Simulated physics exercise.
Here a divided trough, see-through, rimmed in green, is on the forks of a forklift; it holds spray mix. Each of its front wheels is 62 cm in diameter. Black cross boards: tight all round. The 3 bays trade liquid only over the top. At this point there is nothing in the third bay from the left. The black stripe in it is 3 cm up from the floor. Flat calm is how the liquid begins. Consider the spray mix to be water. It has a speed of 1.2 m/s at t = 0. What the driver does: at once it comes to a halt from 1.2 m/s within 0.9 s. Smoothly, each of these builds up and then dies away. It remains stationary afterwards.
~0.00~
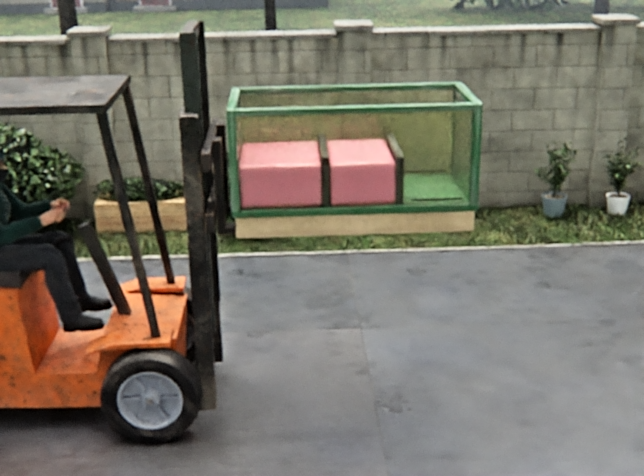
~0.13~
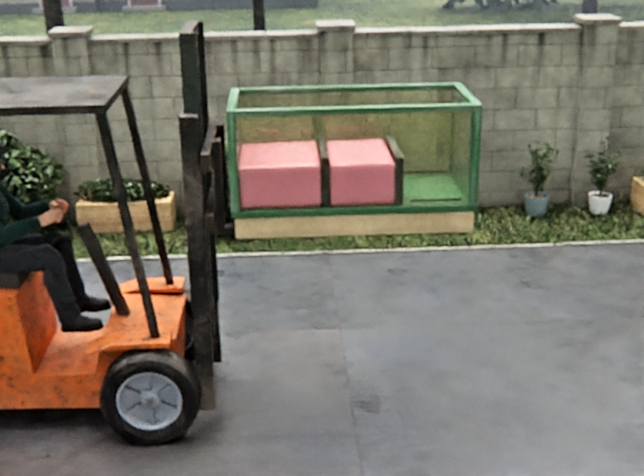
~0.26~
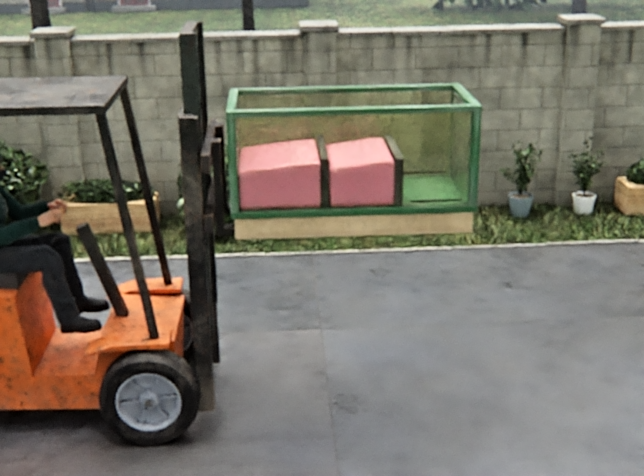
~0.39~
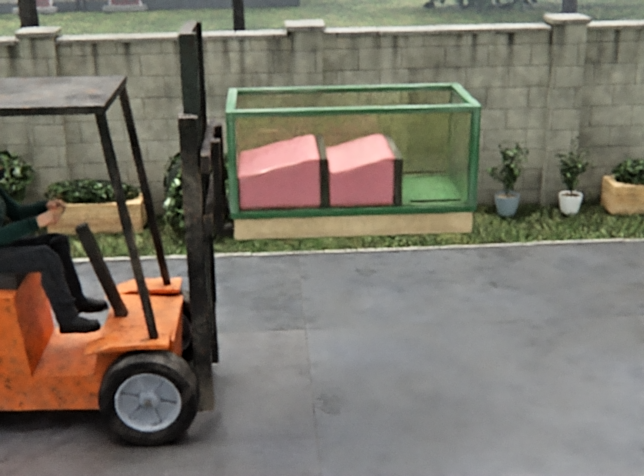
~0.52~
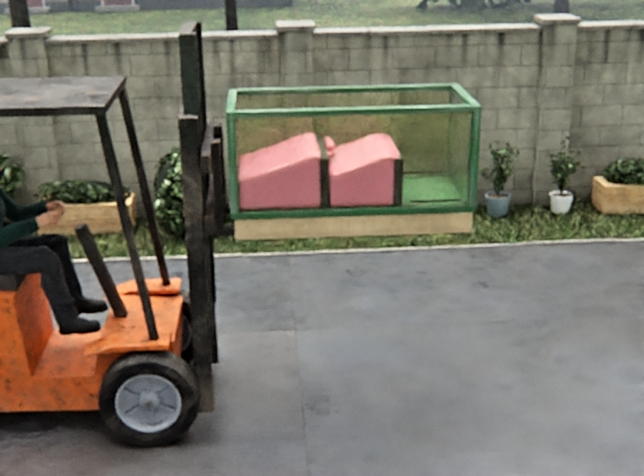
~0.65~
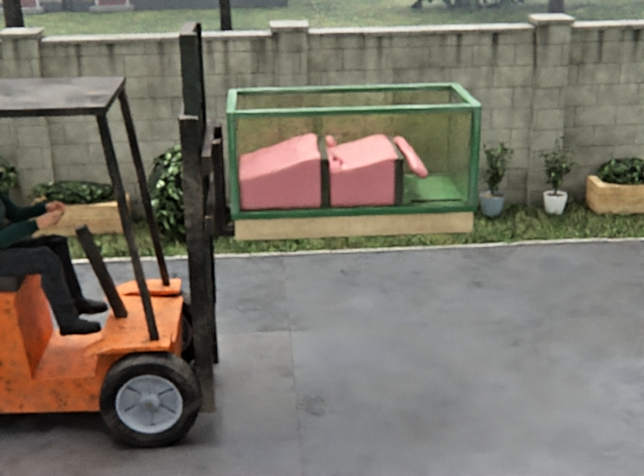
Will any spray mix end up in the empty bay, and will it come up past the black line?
Yes, but not past the line.
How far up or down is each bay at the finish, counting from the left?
From the left: 1 down, 0, 1 up.
By 0.95 s left to right it is 26, 27, 1 cm deep.
By 1.45 s left to right it is 26, 27, 1 cm deep.
By 1.95 s left to right it is 26, 27, 1 cm deep.
By 3.88 s left to right it is 26, 27, 1 cm deep.
